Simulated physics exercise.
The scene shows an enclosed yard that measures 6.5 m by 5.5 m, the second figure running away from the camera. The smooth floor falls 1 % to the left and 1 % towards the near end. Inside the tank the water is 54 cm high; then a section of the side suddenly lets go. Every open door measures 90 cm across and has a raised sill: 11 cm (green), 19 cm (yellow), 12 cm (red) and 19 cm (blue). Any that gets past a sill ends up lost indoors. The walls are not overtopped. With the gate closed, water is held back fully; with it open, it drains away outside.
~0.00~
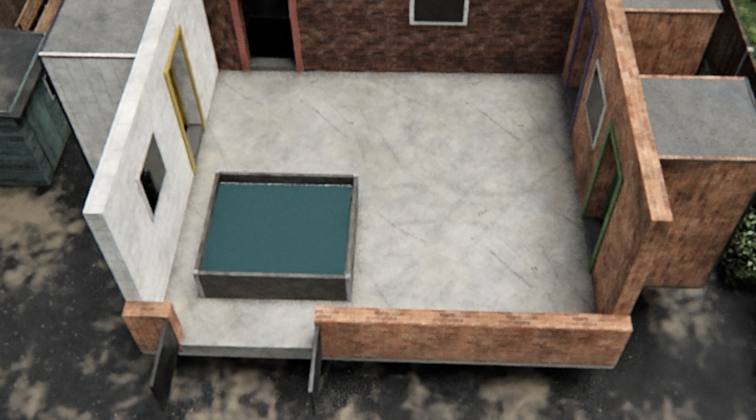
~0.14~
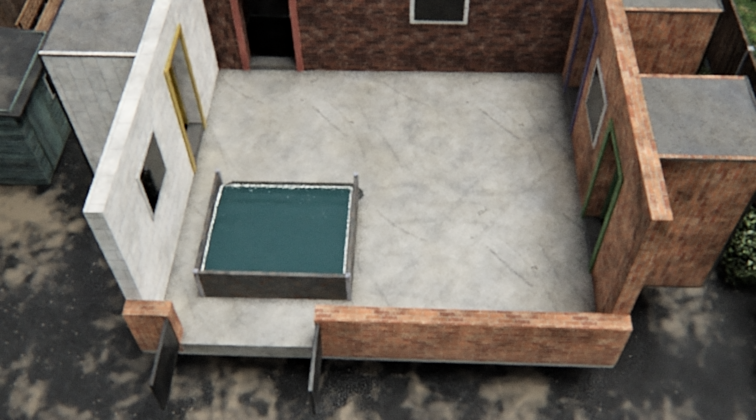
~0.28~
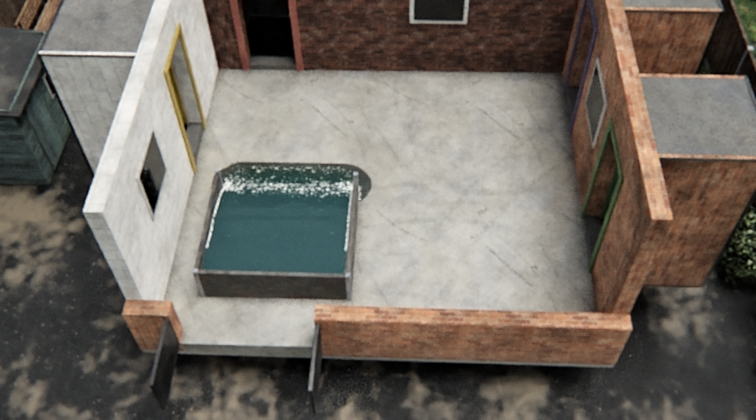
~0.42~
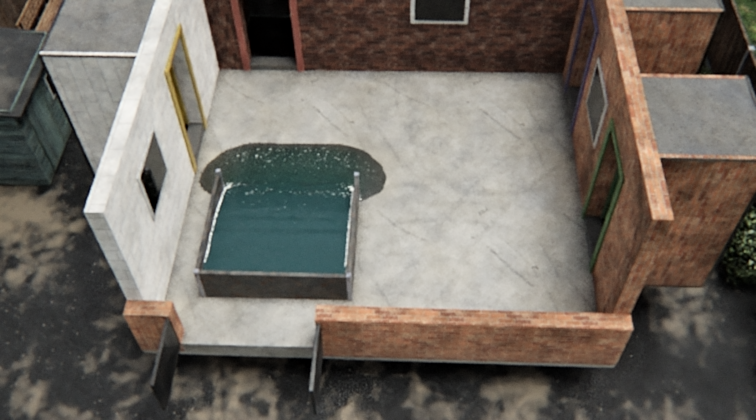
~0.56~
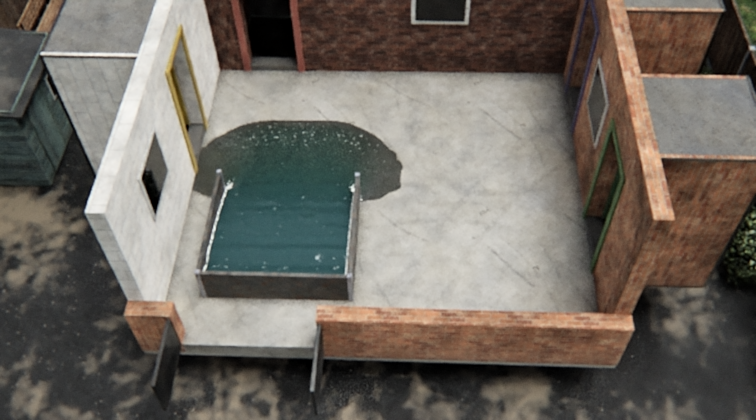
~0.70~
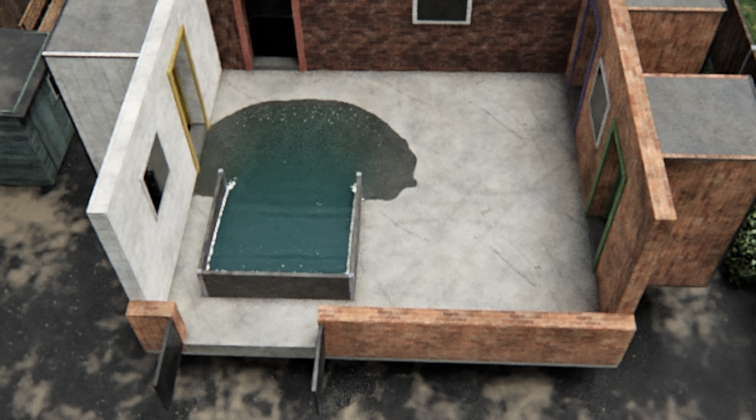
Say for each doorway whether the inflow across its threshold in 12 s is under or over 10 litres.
Inflow in 12 s: Green door, under; yellow door, under; red door, over; blue door, under.
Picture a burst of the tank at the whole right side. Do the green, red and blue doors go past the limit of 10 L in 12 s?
Green: Exceeding the limit; red: Within the limit; blue: Within the limit.
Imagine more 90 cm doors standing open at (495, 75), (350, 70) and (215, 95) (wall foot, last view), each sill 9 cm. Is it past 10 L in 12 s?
In sequence the answers are less than that, more than that and more than that.
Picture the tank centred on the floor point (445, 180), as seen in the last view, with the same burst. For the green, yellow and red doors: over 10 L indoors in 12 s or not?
At the green door the limit is not exceeded, at the yellow door not exceeded, at the red door not exceeded.
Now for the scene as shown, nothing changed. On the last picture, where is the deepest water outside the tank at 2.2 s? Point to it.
Location: Approx. (221, 75).
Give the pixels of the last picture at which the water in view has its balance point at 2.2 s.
The water's centre is around (298, 160).
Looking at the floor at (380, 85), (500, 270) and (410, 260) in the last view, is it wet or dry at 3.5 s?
First spot submerged, second not yet wet, third not yet wet.
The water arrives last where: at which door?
Green.
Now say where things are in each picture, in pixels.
Still water, 54 cm deep, in the tank at (280, 225), in the first picture.
Water pours out on the tank's far side and has run 1.1 m, to a hidden place; typically 7 cm deep outside, 54 cm at the tank's back, in the second picture.
Water pours out on the tank's far side and has run 1.3 m, to a hidden place; typically 9 cm deep outside, 54 cm at the tank's back, in the third picture.
The front is at (219, 162), 1.5 m from the gap on the tank's far side; 2.7 m2 of floor is under water; 54 cm left at the back of the tank, in the fourth picture.
Water pours out on the tank's far side and has run 1.9 m, to (237, 132); typically 6 cm deep outside, 50 cm at the tank's back, in the fifth picture.
The front is at (267, 105), 2.3 m from the gap on the tank's far side; 6.2 m2 of floor is under water; 45 cm left at the back of the tank, in the sixth picture.
After 1.4 s water covers 35 % of the floor and is deepest (24 cm) near (316, 76); green door not reached, yellow door 13 cm at the sill, 0 L in, red door 23 cm at the sill, 9 L in, blue door not reached.
After 2.2 s water covers 40 % of the floor and is deepest (36 cm) near (221, 75); green door not reached, yellow door 13 cm at the sill, 0 L in, red door 30 cm at the sill, 63 L in, blue door not reached.
After 3.5 s water covers 45 % of the floor and is deepest (20 cm) near (269, 75); green door not reached, yellow door 14 cm at the sill, 0 L in, red door 20 cm at the sill, 154 L in, blue door 7 cm at the sill, 0 L in.
After 7.0 s water covers 85 % of the floor and is deepest (16 cm) near (162, 328); green door 5 cm at the sill, 0 L in, yellow door 9 cm at the sill, 0 L in, red door 5 cm at the sill, 172 L in, blue door 7 cm at the sill, 0 L in.
After 12.0 s water covers 90 % of the floor and is deepest (12 cm) near (344, 333); green door 5 cm at the sill, 0 L in, yellow door 8 cm at the sill, 0 L in, red door 2 cm at the sill, 172 L in, blue door 1 cm at the sill, 0 L in.
